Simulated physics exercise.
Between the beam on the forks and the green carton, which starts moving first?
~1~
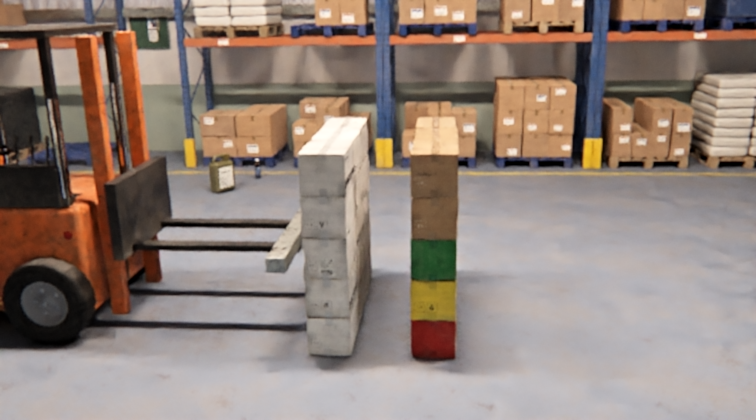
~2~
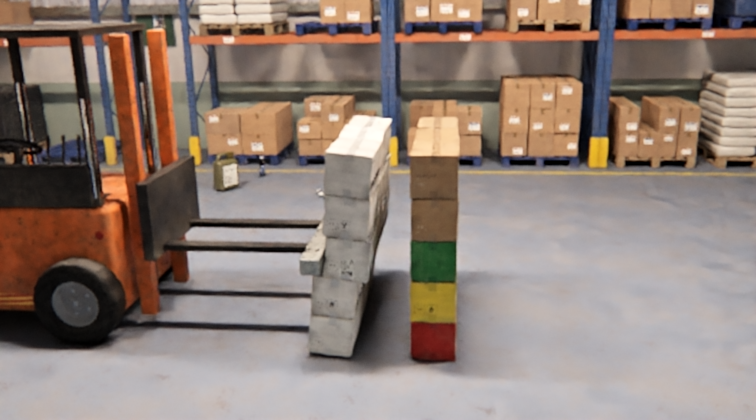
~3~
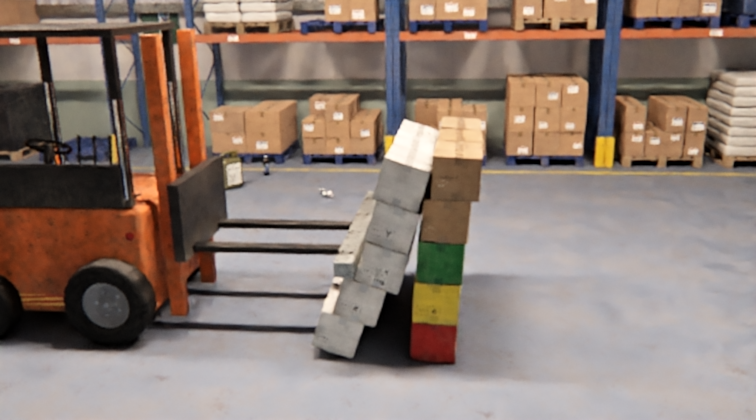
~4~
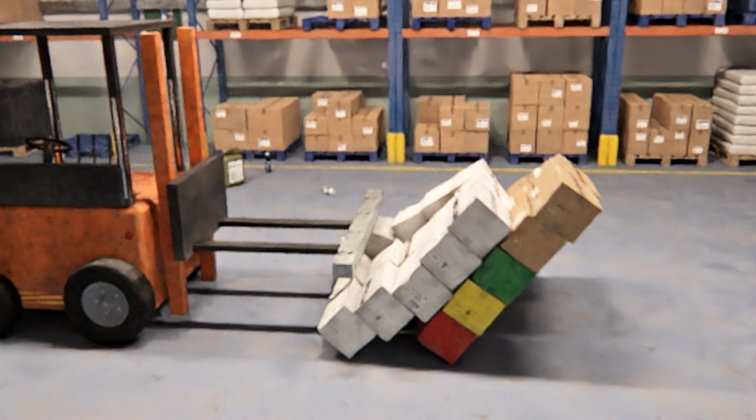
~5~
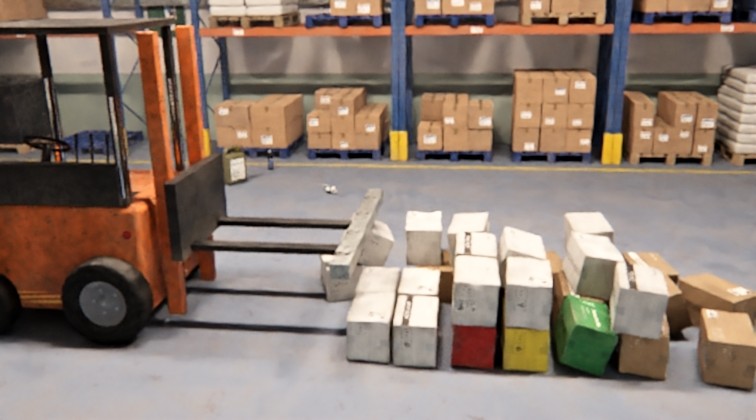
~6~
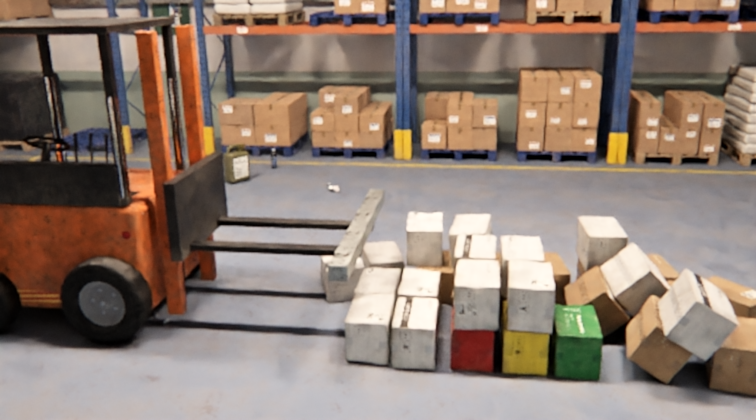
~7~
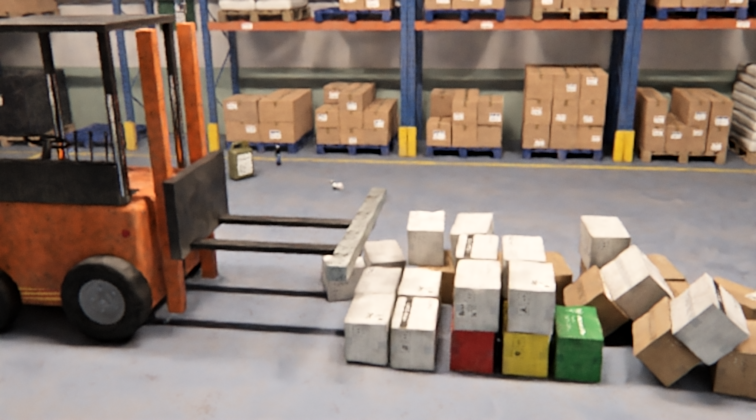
The beam starts moving first, pushing to the right against the pale stack. The green carton moves only later, as the two stacks lean and topple.
A forklift pushes a pale stack into a brown one, and both topple into a heap.
